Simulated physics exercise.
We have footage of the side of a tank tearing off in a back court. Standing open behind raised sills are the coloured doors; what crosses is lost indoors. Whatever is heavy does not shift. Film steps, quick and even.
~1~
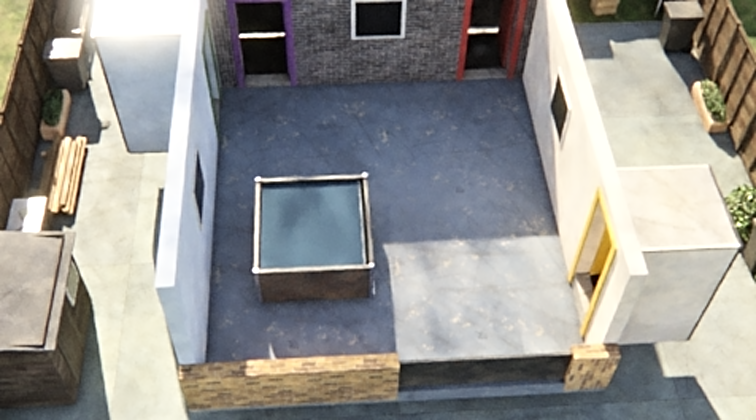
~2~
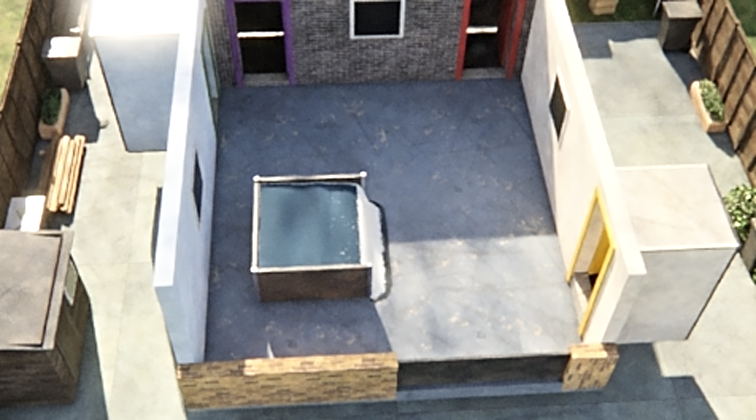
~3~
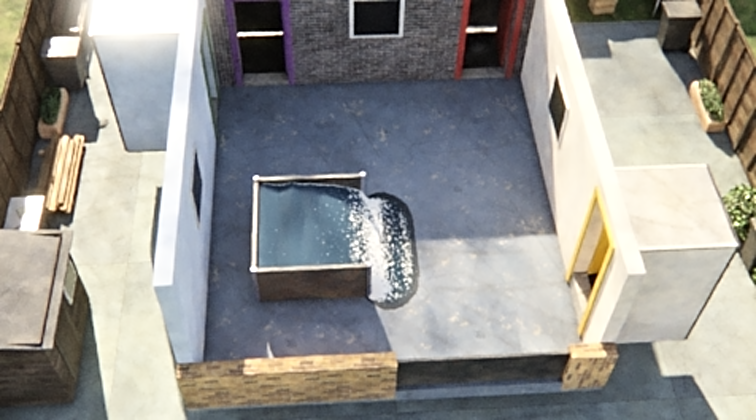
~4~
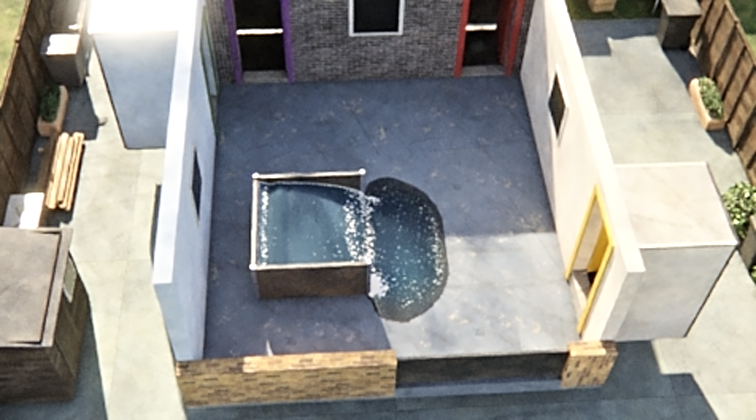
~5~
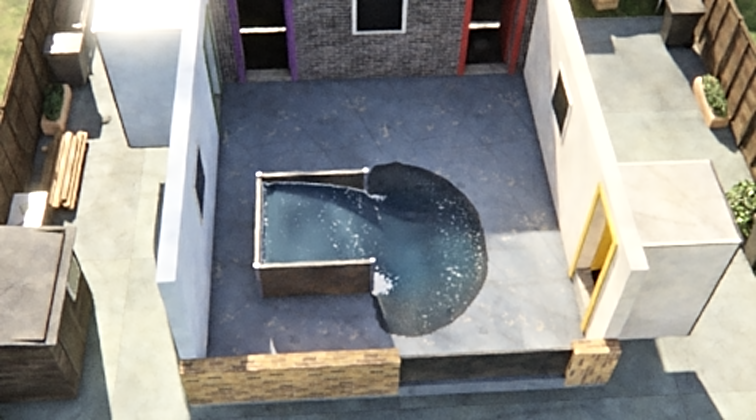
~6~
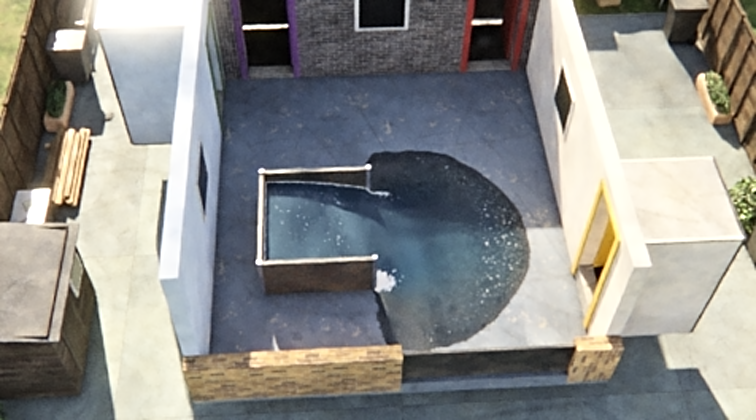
We see a walled court from above with an open tank of still water; its right side gives way and water pours out, spreading rightward across the paving in a widening, rounded dark pool flecked with white.
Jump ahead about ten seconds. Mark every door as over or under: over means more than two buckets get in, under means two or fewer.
Yellow door - under; red door - over; green door - under; purple door - under.
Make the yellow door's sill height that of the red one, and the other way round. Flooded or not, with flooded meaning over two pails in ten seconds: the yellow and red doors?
Result: Yellow crosses the line; red remains short.
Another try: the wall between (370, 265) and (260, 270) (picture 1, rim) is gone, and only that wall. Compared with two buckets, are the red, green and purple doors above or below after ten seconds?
With the breach there, the red door overshoots, the green door stays within limits and the purple door overshoots.
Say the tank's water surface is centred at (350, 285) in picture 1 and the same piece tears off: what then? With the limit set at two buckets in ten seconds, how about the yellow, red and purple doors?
Door by door: Yellow crosses the line, red crosses the line and purple remains below.
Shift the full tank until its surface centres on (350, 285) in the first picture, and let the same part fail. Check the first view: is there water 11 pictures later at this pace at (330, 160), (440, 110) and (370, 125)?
Taking the three spots in turn, I'd say spared, then spared, then spared.
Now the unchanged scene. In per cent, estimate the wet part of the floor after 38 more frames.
About 85 per cent.
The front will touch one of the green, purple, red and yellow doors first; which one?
That would be the yellow door.
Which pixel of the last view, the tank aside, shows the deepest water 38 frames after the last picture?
Pointing at (221, 357).
A moment on, water covers 40 % of the floor; the yellow door wet at the sill, nothing in, the red door not reached, the green door not reached, the purple door not reached.
Next, water covers 45 % of the floor; the yellow door wet at the sill, nothing in, the red door not reached, the green door not reached, the purple door not reached.
Then, water covers 50 % of the floor; the yellow door wet at the sill, nothing in, the red door over two buckets in, the green door not reached, the purple door not reached.
Later, water covers 85 % of the floor; the yellow door under two buckets in, the red door far over two buckets in, the green door wet at the sill, nothing in, the purple door wet at the sill, nothing in.
In the end, water covers 100 % of the floor; the yellow door under two buckets in, the red door far over two buckets in, the green door wet at the sill, nothing in, the purple door wet at the sill, nothing in.
